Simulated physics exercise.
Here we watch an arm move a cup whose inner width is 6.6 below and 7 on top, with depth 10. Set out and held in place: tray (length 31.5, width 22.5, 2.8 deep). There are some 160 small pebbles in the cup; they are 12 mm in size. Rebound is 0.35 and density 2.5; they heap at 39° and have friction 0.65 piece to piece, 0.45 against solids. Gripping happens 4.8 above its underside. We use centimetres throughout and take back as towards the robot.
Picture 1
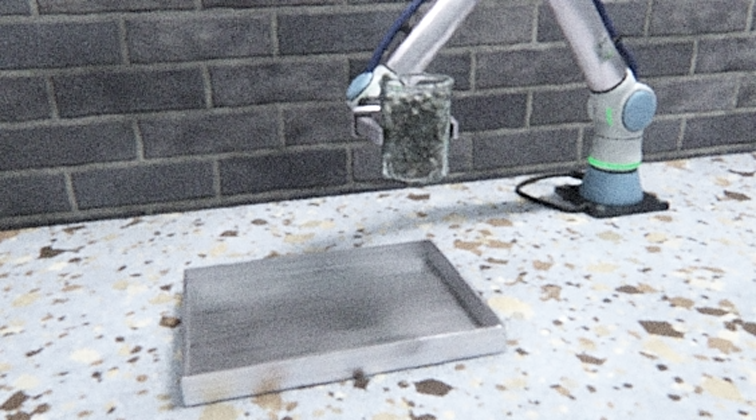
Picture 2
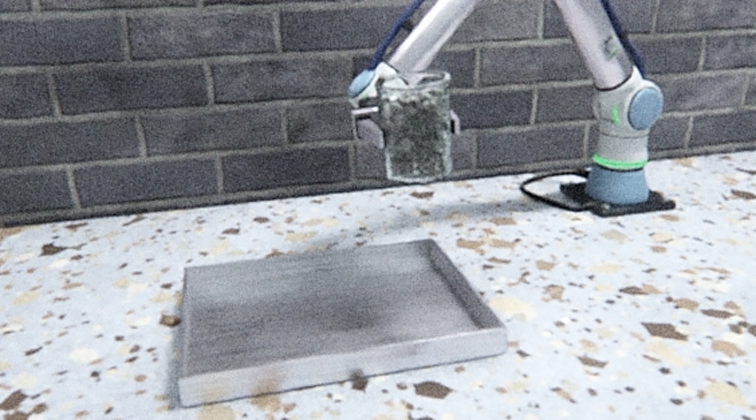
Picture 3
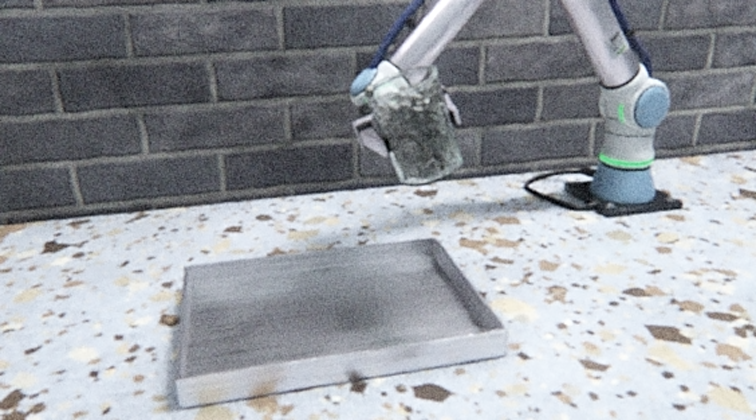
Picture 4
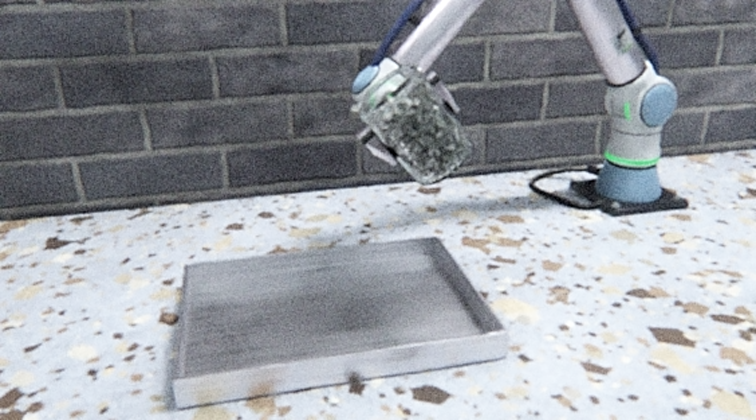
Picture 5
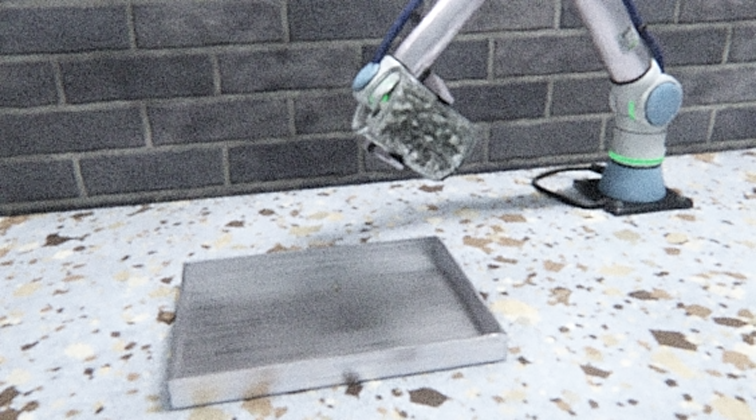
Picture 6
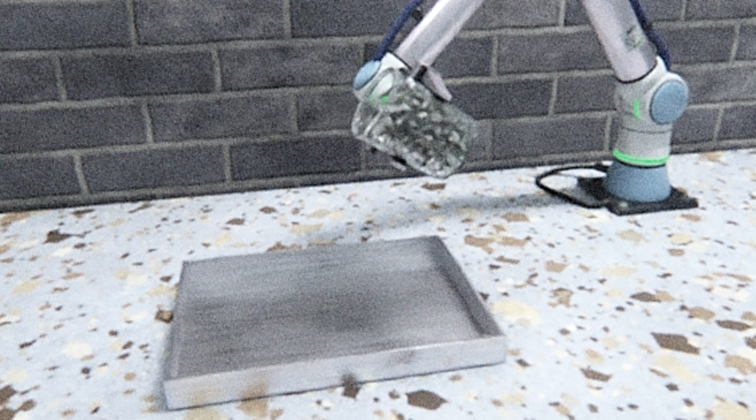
We see a robot arm holding a clear cup of small grey pebbles above a speckled surface, near a shallow grey tray. The gripper tilts the cup steeply, its top leaning left, while the tray stays in place.
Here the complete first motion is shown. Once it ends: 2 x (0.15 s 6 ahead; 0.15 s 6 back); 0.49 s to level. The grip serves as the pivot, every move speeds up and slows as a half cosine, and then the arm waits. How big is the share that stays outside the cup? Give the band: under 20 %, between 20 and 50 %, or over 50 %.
Band: Under 20 %.
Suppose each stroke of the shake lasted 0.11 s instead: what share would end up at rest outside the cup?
In that case about 25 in a hundred.
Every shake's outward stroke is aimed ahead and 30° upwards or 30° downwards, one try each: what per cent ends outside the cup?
Roughly 30 per cent, then 0 per cent.
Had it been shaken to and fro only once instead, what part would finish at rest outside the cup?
Result: Approximately 10 per cent.
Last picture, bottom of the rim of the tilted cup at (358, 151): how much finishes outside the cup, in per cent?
The share is about 40 percent.
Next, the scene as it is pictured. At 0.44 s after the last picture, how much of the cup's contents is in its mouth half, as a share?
45 per cent.
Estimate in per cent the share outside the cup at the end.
Around 10 in a hundred.
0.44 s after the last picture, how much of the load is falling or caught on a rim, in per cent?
Roughly 0 per cent.
Then, 0.44 s on, tilted 57° forward, highest piece 24 above the table; 152 in the cup, 13 in the tray.
Then, 0.87 s on, tilted 24° forward, highest piece 25 above the table; 147 in the cup, 18 in the tray.
Then, 1.29 s on, level, highest piece 26 above the table; 147 in the cup, 18 in the tray.
Then, 2.34 s on, level, highest piece 26 above the table; 147 in the cup, 18 in the tray.
In the end, 147 in the cup, 18 in the tray. That is 11 % outside the cup.
